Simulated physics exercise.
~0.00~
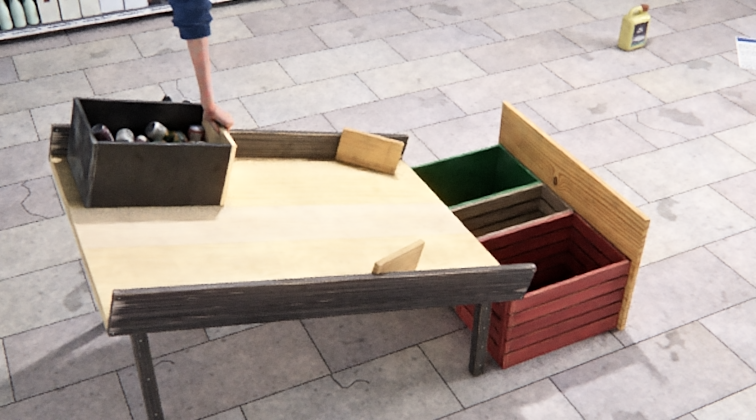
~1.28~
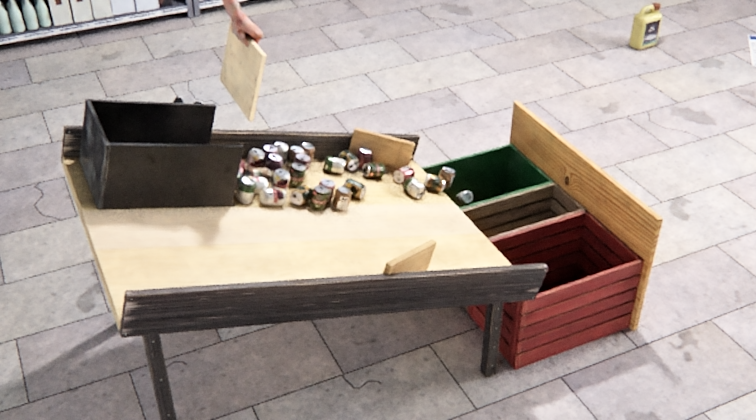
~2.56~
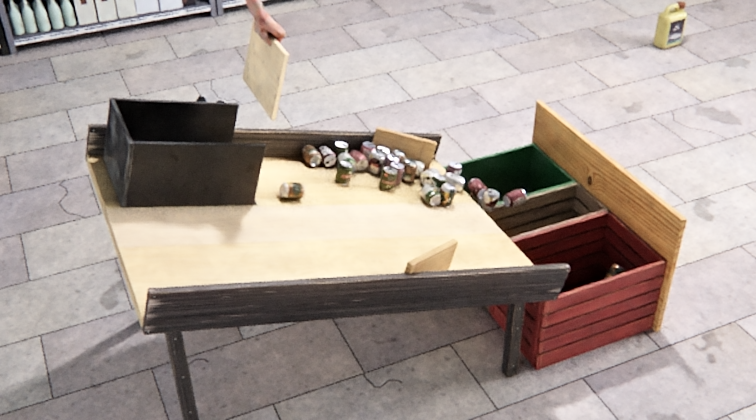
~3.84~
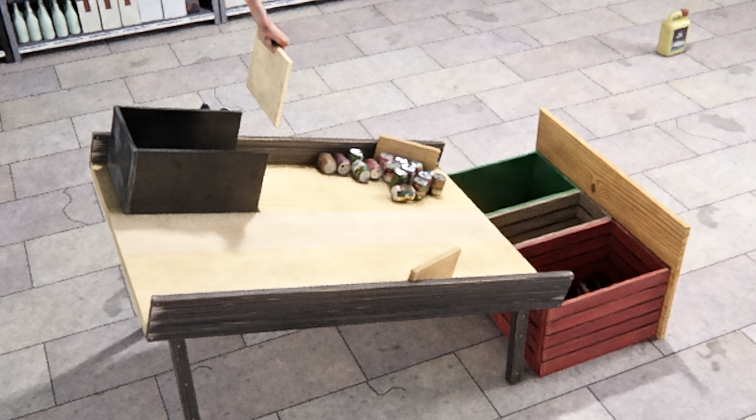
On a paved floor, a hand lifted a wooden gate from a black pen on a sloping table, and small cans tumbled down toward three bins; some dropped in, while a cluster stayed piled against the upper angled board.
